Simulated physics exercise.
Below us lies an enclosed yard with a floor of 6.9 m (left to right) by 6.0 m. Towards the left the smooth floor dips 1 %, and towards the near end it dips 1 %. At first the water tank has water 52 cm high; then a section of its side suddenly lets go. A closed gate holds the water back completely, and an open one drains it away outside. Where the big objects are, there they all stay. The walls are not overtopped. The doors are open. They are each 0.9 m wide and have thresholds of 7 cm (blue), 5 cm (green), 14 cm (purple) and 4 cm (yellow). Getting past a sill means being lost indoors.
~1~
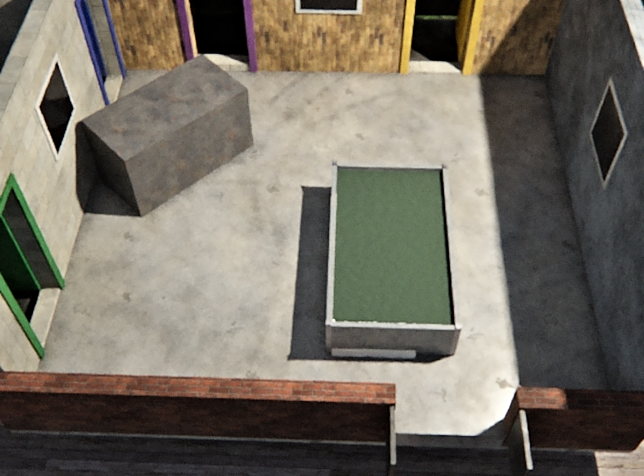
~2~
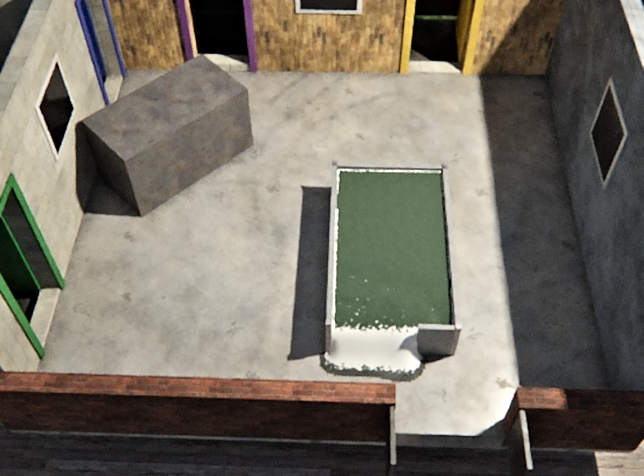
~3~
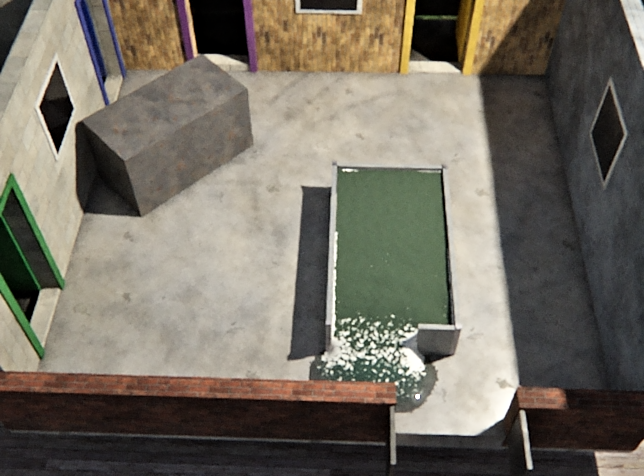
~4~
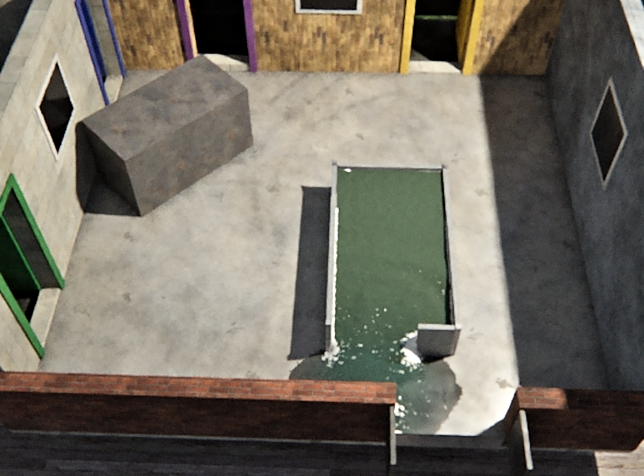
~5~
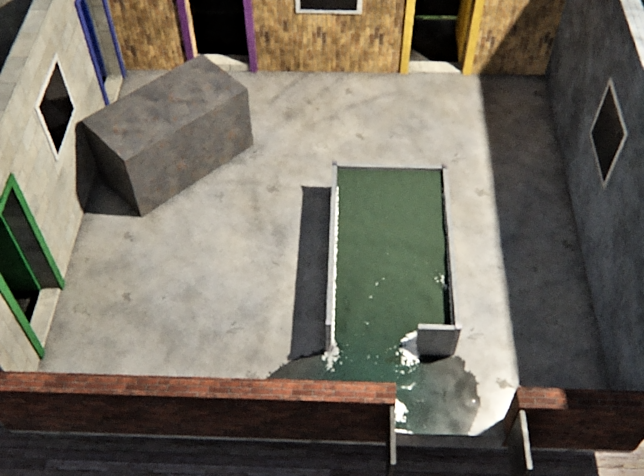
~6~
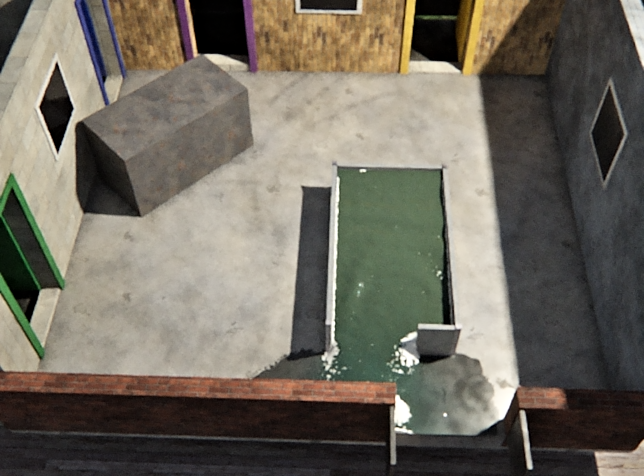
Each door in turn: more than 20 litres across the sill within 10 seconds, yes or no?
Answers: Blue door, no; green door, yes; purple door, no; yellow door, no.
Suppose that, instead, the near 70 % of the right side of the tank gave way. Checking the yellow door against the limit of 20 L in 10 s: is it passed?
Against that limit: Yellow beyond it.
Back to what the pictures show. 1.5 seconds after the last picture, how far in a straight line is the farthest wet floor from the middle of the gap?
It comes to some 4.2 metres.
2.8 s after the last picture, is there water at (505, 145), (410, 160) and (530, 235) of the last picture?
First spot not yet wet, second not yet wet, third not yet wet.
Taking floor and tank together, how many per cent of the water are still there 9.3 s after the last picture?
Around 58 per cent of the water.
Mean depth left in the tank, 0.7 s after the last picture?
Some 37 cm.
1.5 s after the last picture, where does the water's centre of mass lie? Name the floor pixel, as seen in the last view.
Centre: Roughly (346, 311) px.
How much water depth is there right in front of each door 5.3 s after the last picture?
Door by door, in cm: Blue reads 1, green reads 10, purple reads 0, yellow reads 0.
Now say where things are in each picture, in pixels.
Still water, 52 cm deep, in the water tank at (391, 243), in the first frame.
The front is at (418, 367), 0.6 m from the gap at (373, 340); 0.3 m2 of floor is under water; 52 cm left at the back of the water tank, in the second frame.
Water pours out at (373, 342) and has run 0.8 m, to a hidden place; typically 9 cm deep outside, 52 cm at the water tank's back, in the third frame.
Water pours out at (373, 343) and has run 1.2 m, to a hidden place; typically 9 cm deep outside, 52 cm at the water tank's back, in the fourth frame.
The front is at a hidden place, 1.4 m from the gap at (373, 342); 1.6 m2 of floor is under water; 52 cm left at the back of the water tank, in the fifth frame.
Water pours out at (373, 342) and has run 1.7 m, to a hidden place; typically 10 cm deep outside, 52 cm at the water tank's back, in the sixth frame.
Then, 0.7 s after the last picture water covers 10 % of the floor and is deepest (41 cm) near (363, 398); blue door not reached, green door not reached, purple door not reached, yellow door not reached.
Then, 1.5 s after the last picture water covers 25 % of the floor and is deepest (37 cm) near (363, 398); blue door not reached, green door 9 cm at the sill, 1 L in, purple door not reached, yellow door not reached.
Then, 2.8 s after the last picture water covers 30 % of the floor and is deepest (24 cm) near (363, 412); blue door not reached, green door 16 cm at the sill, 66 L in, purple door not reached, yellow door not reached.
Then, 5.3 s after the last picture water covers 45 % of the floor and is deepest (16 cm) near (348, 411); blue door 1 cm at the sill, 0 L in, green door 10 cm at the sill, 145 L in, purple door not reached, yellow door not reached.
Then, 9.3 s after the last picture water covers 65 % of the floor and is deepest (10 cm) near (29, 402); blue door 3 cm at the sill, 0 L in, green door 9 cm at the sill, 192 L in, purple door 1 cm at the sill, 0 L in, yellow door not reached.
